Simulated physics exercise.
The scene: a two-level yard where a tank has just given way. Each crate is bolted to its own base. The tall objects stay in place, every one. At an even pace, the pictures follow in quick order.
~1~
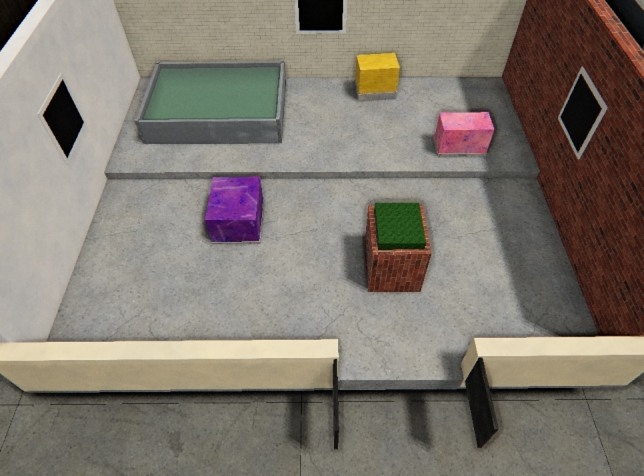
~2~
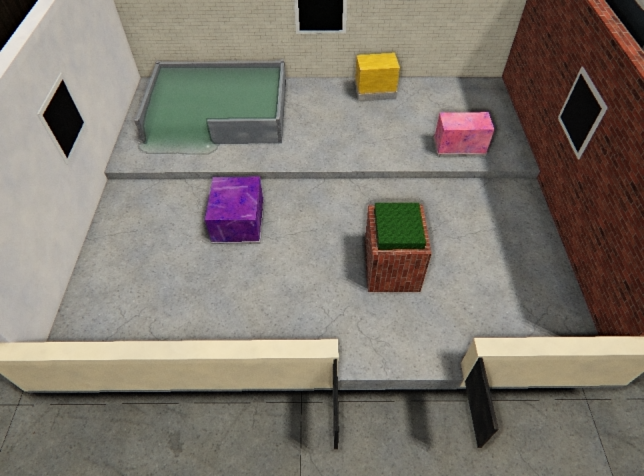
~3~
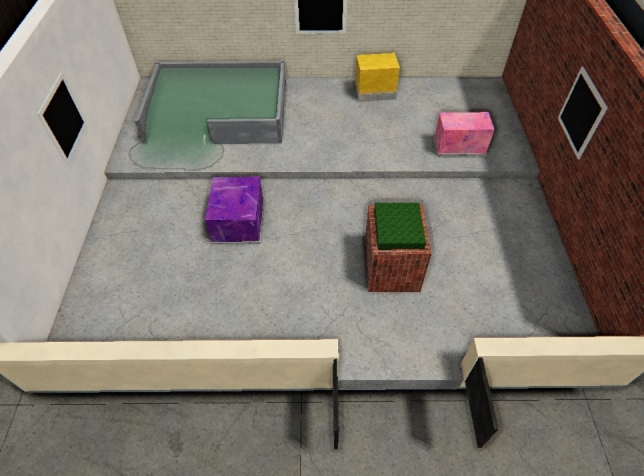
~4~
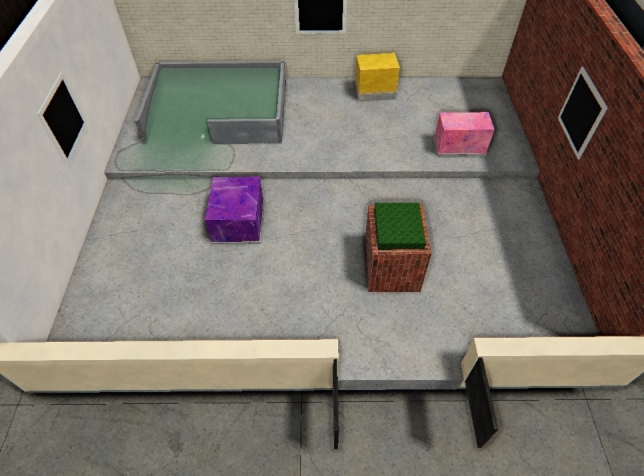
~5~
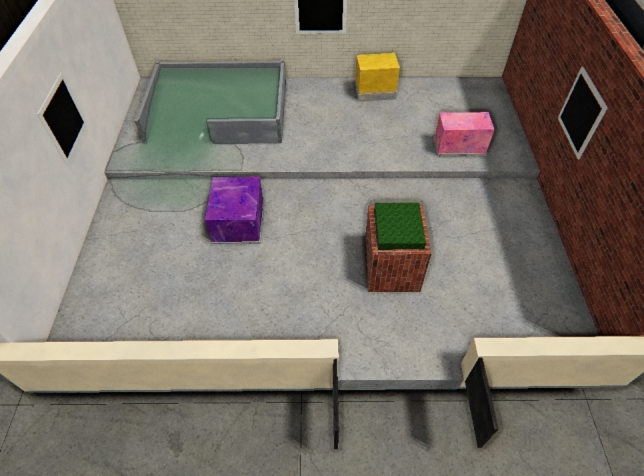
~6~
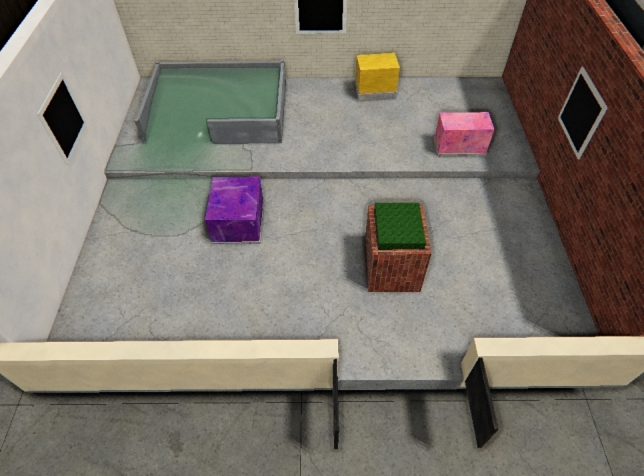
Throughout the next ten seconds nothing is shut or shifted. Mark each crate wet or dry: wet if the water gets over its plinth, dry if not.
Yellow crate dry, pink crate dry, purple crate wet.
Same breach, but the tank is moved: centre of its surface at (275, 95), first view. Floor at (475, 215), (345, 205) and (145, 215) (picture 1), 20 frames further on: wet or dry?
First drenched; next drenched; last drenched.
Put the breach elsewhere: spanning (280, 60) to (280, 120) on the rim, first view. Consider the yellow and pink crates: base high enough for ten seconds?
Yellow crate is reached; pink crate is reached.
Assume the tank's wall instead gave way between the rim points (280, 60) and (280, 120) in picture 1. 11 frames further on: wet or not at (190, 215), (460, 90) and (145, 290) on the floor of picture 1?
Unwetted / soaked / unwetted.
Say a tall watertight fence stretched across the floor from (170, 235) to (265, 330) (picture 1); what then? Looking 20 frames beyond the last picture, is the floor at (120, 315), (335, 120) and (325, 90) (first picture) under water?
Outcome by spot, in order - watered, unwatered, unwatered.
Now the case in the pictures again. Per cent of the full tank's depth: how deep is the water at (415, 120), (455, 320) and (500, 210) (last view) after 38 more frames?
Roughly 0 per cent, 12 per cent and 0 per cent.
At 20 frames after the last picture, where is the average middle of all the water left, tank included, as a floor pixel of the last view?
At about (191, 194).
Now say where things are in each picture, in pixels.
Still water in the open tank at (215, 93), in the first frame.
Water pours out at (179, 136) and has run to (143, 148), in the second frame.
Water pours out at (179, 138) and has run to (139, 162), in the third frame.
Water pours out at (179, 137) and has run to (139, 187), in the fourth frame.
Water pours out at (179, 137) and has run to (188, 207), in the fifth frame.
The front is at (179, 231), out from the gap at (179, 137), in the sixth frame.
A moment on, water covers 20 % of the floor; the yellow crate not reached, the pink crate not reached, the purple crate water round its plinth.
Next, water covers 25 % of the floor; the yellow crate not reached, the pink crate not reached, the purple crate water round its plinth.
Then, water covers 30 % of the floor; the yellow crate not reached, the pink crate not reached, the purple crate water round its plinth.
Later, water covers 50 % of the floor; the yellow crate not reached, the pink crate not reached, the purple crate water round its plinth.
In the end, water covers 60 % of the floor; the yellow crate stayed above the water, the pink crate stayed above the water, the purple crate was topped.
